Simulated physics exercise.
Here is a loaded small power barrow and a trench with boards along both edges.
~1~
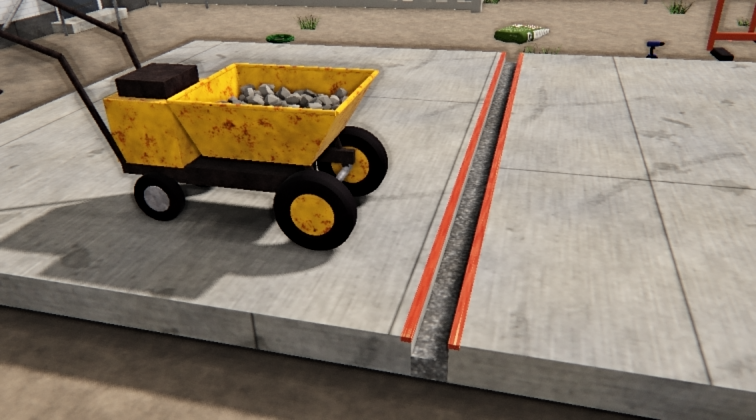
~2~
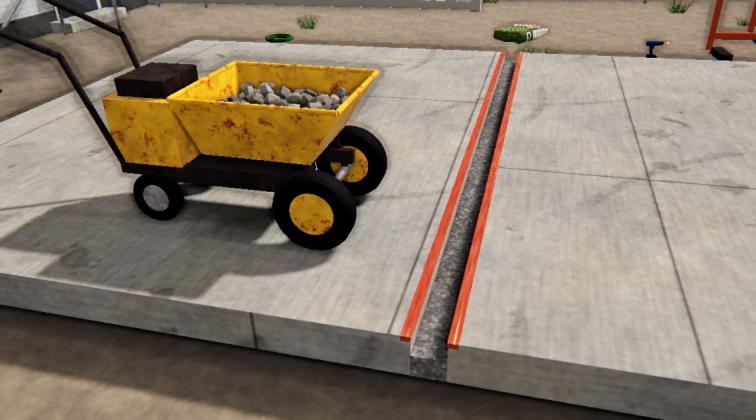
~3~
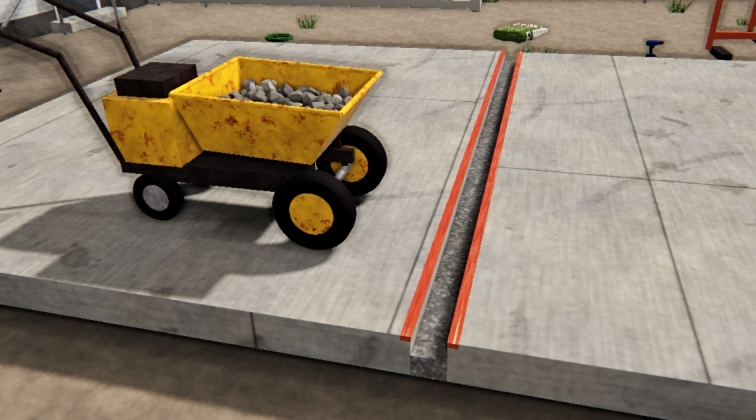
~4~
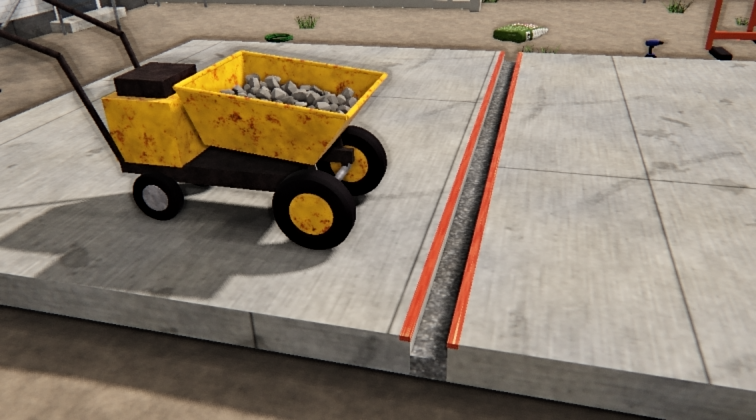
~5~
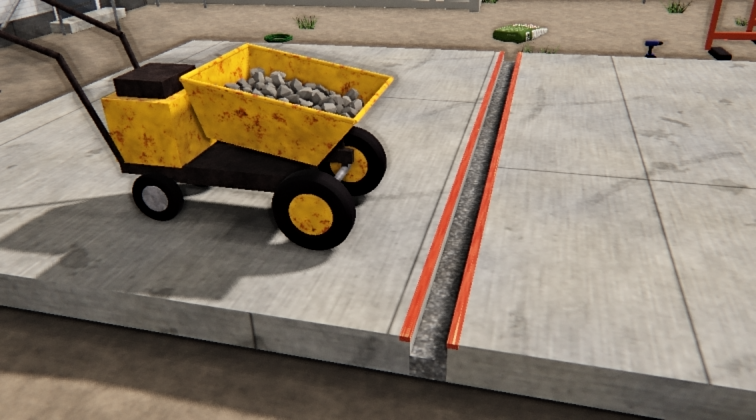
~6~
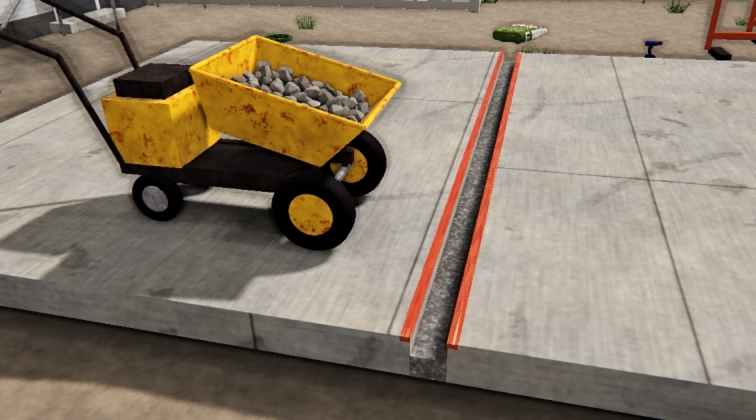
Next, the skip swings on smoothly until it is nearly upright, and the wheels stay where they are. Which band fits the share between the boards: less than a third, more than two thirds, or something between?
Between the edges lies between a third and two thirds of the load.
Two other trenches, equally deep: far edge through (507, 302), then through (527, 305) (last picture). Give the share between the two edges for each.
About 70 and 80 per cent.
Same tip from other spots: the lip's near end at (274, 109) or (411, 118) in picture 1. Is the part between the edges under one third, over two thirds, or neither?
First under a third, then less than a third.
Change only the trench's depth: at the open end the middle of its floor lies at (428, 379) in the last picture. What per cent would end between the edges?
It comes to 60 per cent or so.
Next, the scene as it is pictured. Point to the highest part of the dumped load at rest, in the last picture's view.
Around (459, 207).
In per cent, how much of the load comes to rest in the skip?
About 10 per cent.
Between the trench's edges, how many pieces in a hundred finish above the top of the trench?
Close to 50 per cent.
Soon after the last picture, skip tipped steeply; all in the skip.
A little later, skip tipped right over; nearly all in the skip; a stray few short of the trench; a small part in or heaped over the trench; a stray few falling.
Later still, skip tipped right over; about a third in the skip; a small part short of the trench; about a third in or heaped over the trench; about a quarter beyond it; a stray few falling.
By the end, skip tipped right over; a small part in the skip; about a quarter short of the trench; about half in or heaped over the trench; about a quarter beyond it.
